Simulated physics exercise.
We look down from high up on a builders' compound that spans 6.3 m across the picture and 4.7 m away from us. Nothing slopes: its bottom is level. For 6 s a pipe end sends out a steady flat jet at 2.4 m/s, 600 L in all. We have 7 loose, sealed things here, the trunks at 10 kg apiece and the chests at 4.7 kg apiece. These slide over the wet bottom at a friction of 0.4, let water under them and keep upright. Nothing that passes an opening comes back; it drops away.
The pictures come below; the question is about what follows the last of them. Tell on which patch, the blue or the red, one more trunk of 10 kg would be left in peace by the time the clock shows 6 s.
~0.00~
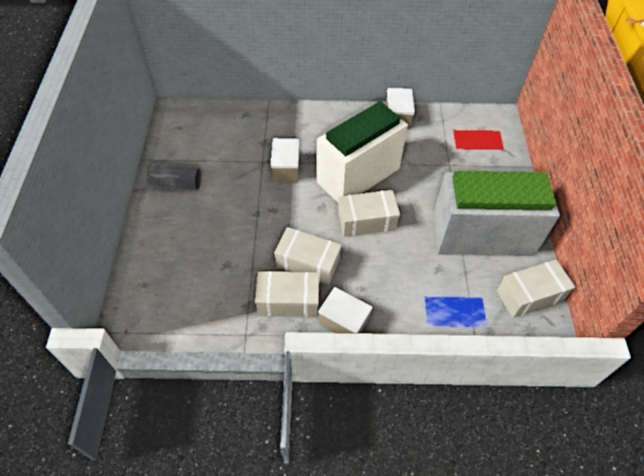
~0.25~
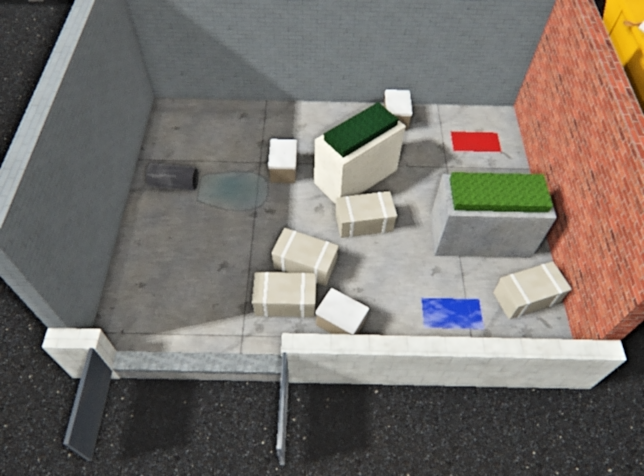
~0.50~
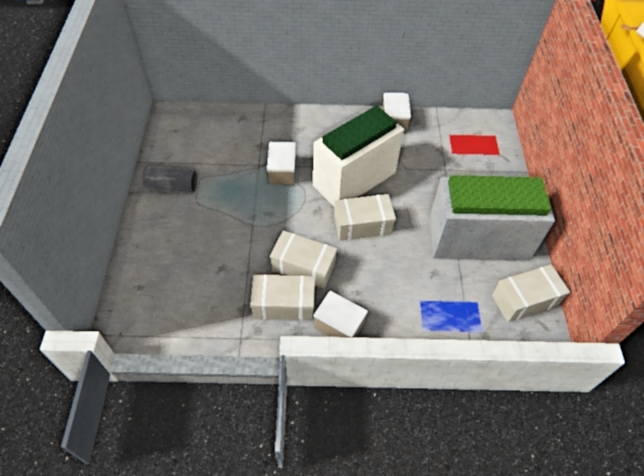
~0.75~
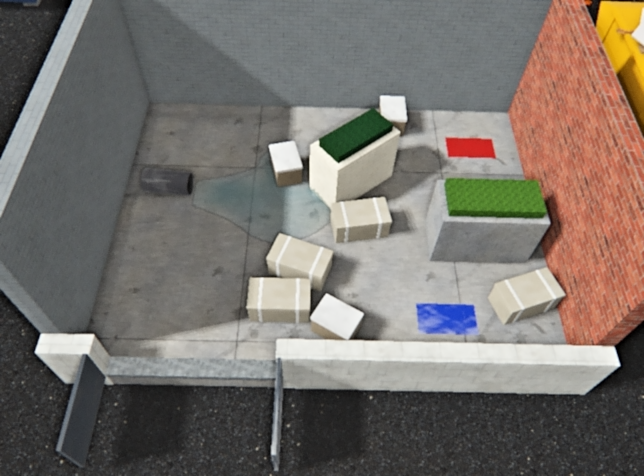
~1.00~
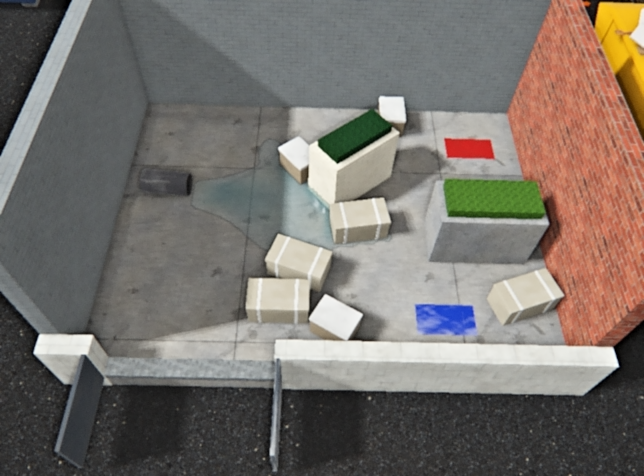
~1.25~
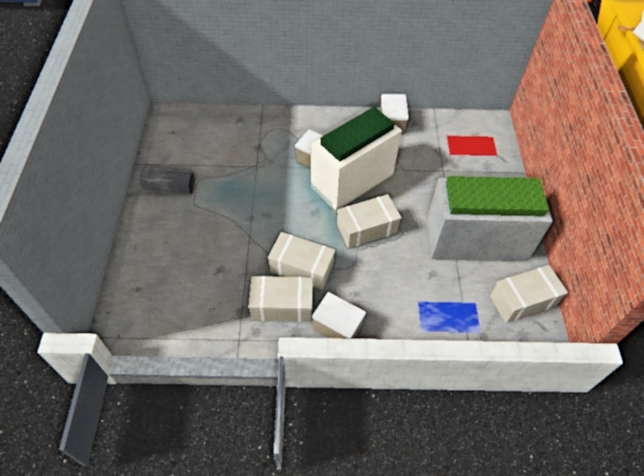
On the red patch it would be left in peace.
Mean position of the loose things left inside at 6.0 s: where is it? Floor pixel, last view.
The centre sits near (407, 240).
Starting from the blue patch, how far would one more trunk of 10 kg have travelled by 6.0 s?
Roughly 120 cm.
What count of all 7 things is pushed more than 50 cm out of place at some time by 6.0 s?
3 of them.
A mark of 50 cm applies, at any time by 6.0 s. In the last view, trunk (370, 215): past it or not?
It is past it.
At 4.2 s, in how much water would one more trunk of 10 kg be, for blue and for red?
Respectively 6 and 1 cm.
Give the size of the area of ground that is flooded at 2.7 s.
About 9.5 m2.
After 1.8 s on blue it would be 0 cm off in 0 cm of water; on red it would be 0 cm off in 0 cm of water.
After 2.7 s on blue it would be 1 cm off in 2 cm of water; on red it would be 0 cm off in 0 cm of water.
After 4.2 s on blue it would be 59 cm off in 6 cm of water; on red it would be 0 cm off in 1 cm of water.
After 6.0 s on blue it would be 112 cm off in 7 cm of water; on red it would be 15 cm off in 3 cm of water.
